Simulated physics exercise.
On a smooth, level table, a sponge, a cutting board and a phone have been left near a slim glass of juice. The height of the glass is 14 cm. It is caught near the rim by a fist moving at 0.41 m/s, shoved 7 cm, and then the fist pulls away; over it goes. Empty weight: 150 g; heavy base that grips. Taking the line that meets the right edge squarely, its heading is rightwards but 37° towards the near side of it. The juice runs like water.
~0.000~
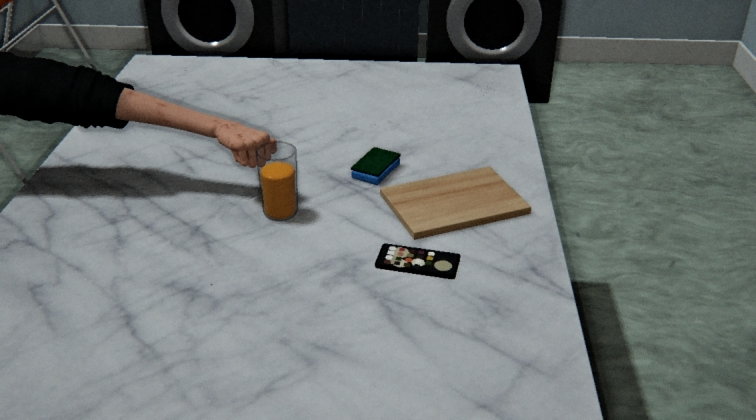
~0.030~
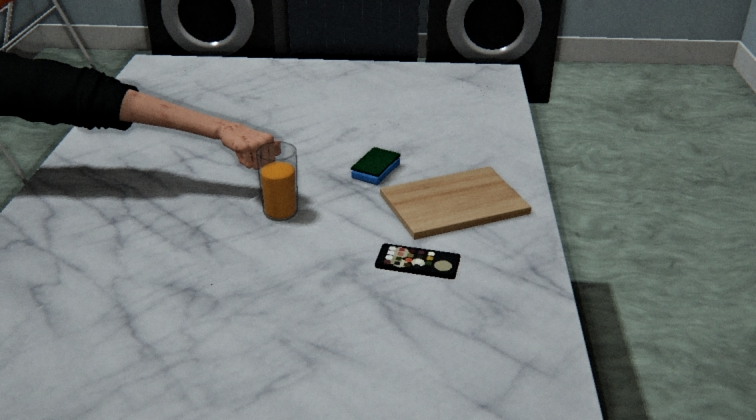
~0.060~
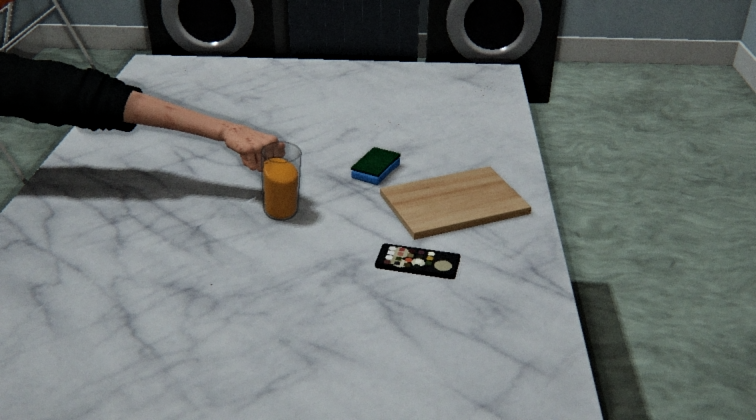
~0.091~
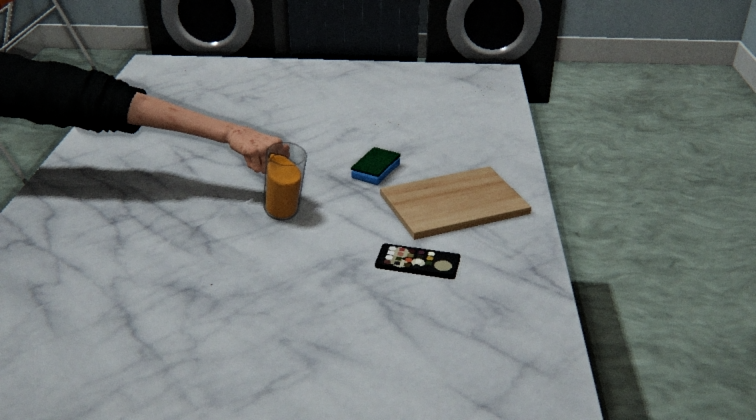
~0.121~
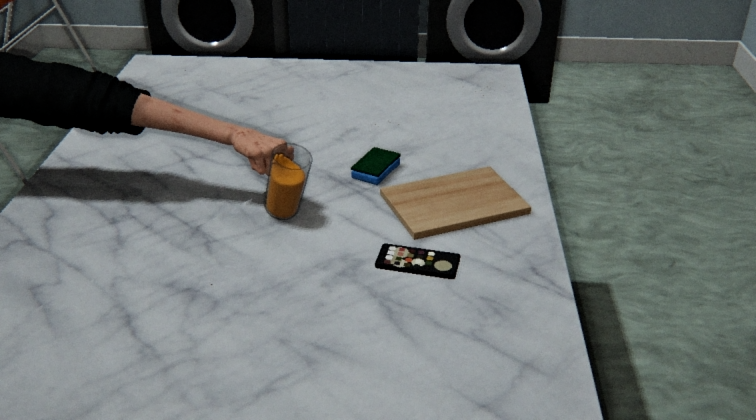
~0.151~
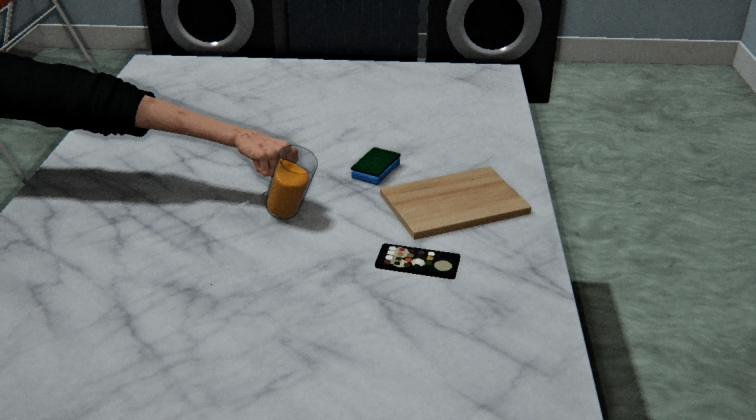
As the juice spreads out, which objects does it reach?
The sponge is not reached, the cutting board is reached, the phone is reached.
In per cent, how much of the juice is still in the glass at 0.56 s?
Looks like close to 46 %.
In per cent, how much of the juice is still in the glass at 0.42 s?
Roughly 82 in a hundred.
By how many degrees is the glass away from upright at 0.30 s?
About 56°.
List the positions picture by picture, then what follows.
In the first frame, it leans 0°; the fist is at (253, 145); the juice meets the walls at (260, 170) and (295, 171); the sponge is at (376, 160); the cutting board is at (455, 197); the phone is at (418, 259).
In the second frame, it leans 0°; the fist is at (257, 147); the juice meets the walls at (261, 169) and (295, 171).
In the third frame, it leans 5°; the fist is at (262, 149); the juice meets the walls at (264, 162) and (298, 171).
In the fourth frame, it leans 11°; the fist is at (266, 151); the juice meets the walls at (269, 157) and (302, 172).
In the fifth frame, it leans 17°; the fist is at (270, 153); the juice meets the walls at (274, 164) and (305, 172).
In the sixth frame, it leans 23°; the fist is at (275, 155); the juice meets the walls at (276, 174) and (309, 173).
By 0.30 s the tilt is 57° and 100 per cent is in the glass, 0 has run off the table; wet so far, nothing.
By 0.42 s the tilt is 88° and 81 per cent is in the glass, 0 has run off the table; wet so far, phone.
By 0.56 s the tilt is 88° and 45 per cent is in the glass, 0 has run off the table; wet so far, phone.
By 0.80 s the tilt is 88° and 23 per cent is in the glass, 1 has run off the table; wet so far, cutting board, phone.
At rest 7 per cent is in the glass, 17 has run off the table; wet so far, cutting board, phone.
